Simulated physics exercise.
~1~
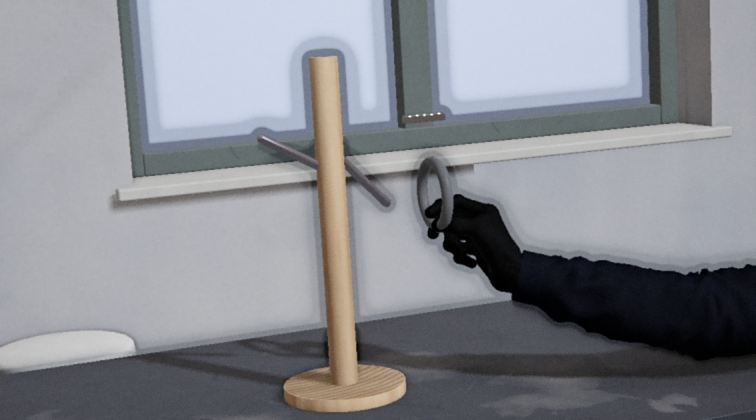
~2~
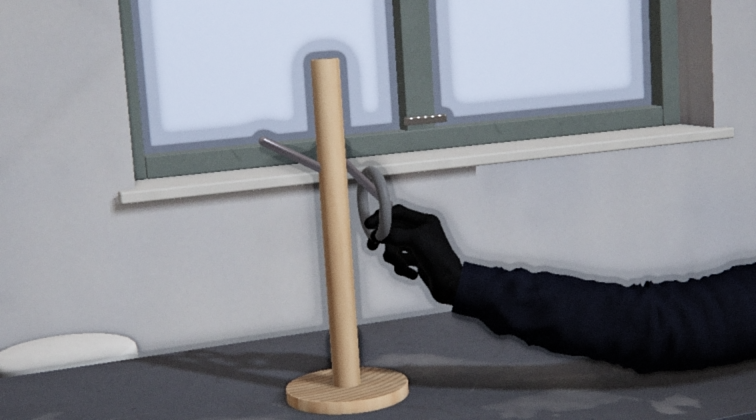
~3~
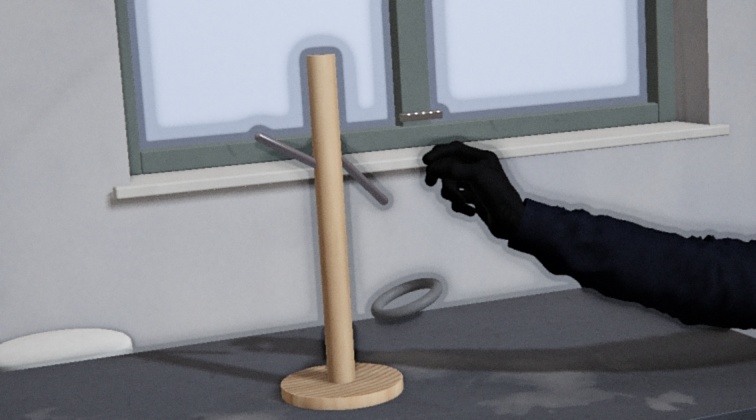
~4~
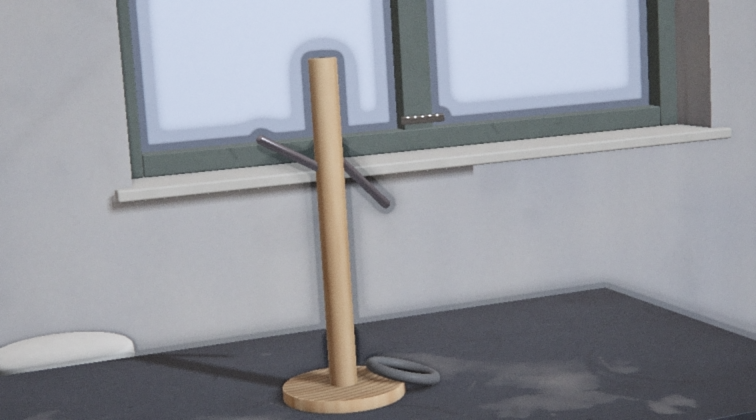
A grey ring, held by a dark-gloved hand, moved left toward the slanted rod on a wooden peg stand by the window, but when the hand let go and drew back, the ring dropped and ended up lying on the table beside the stand's base.
